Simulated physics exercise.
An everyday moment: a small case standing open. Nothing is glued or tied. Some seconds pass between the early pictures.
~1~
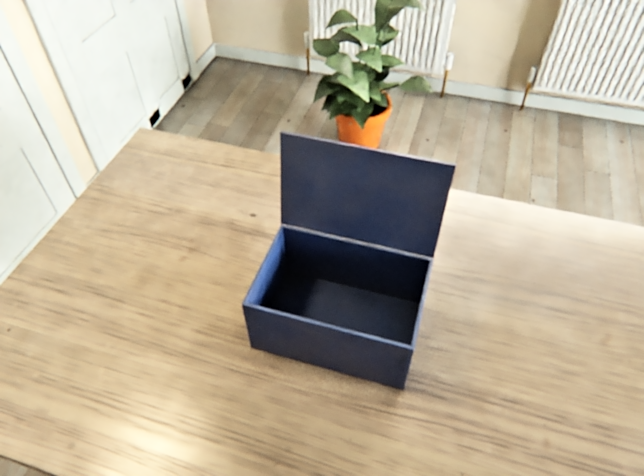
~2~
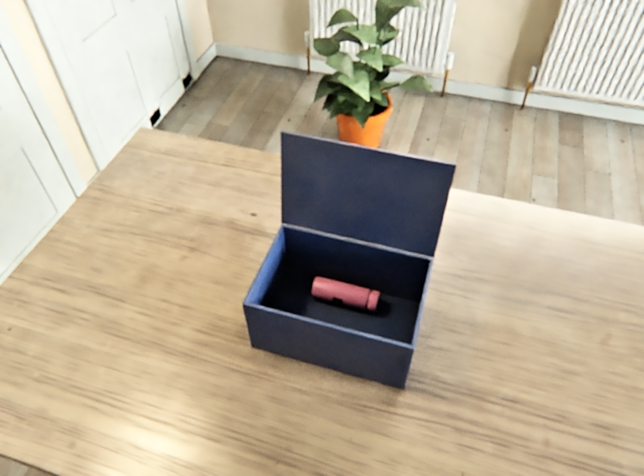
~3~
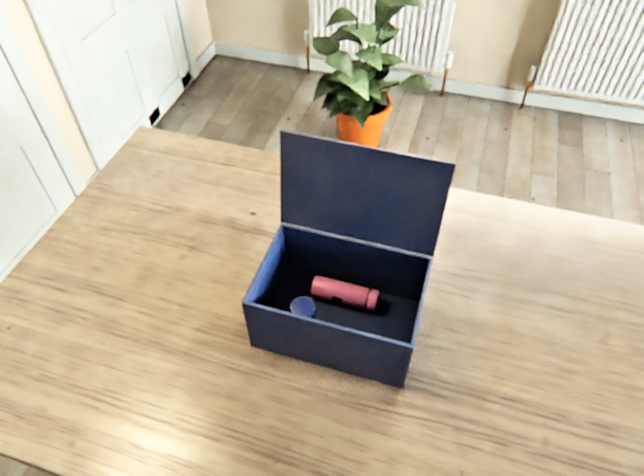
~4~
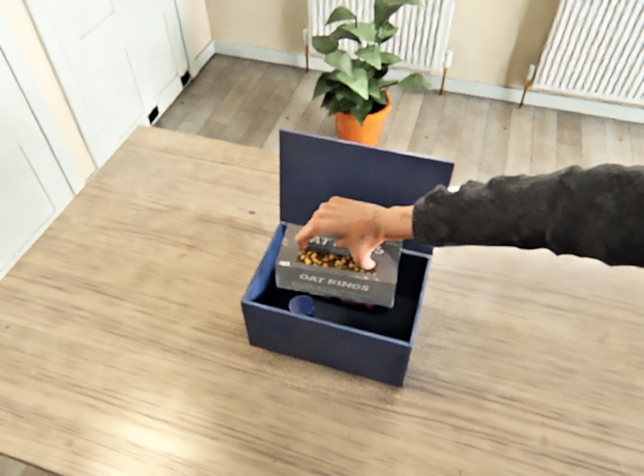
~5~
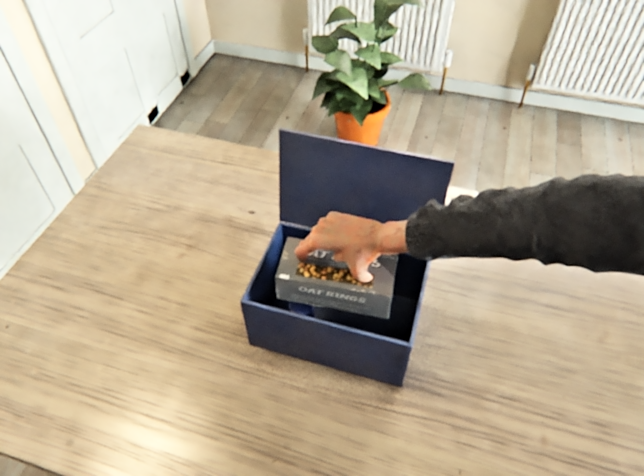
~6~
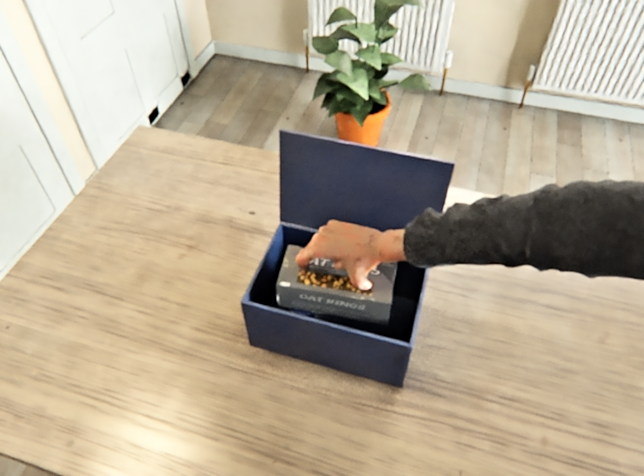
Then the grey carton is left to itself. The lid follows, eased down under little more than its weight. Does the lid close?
As it turns out, it sits on the rim.
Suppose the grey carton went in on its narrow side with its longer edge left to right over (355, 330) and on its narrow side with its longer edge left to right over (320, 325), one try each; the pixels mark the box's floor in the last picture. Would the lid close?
First, it shuts flat; second, it shuts flat.
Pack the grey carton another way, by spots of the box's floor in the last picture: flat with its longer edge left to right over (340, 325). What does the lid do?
Then it sits on the rim.
Then, 0.50 s on from there, grey carton turned 20° from how it was put near (324, 304); blue shaker shifted a little.
Then, 1.50 s on from there, lid 65° above the rim; grey carton shifted about its own width near (322, 310); blue shaker shifted a little.
Then, 1.90 s on from there, lid 22° above the rim; grey carton shifted about its own width near (322, 310); blue shaker shifted a little.
In the end, lid shut; moved from the start, grey carton; the other 2 unmoved. At the end, from the last picture's camera, grey carton near (322, 310).
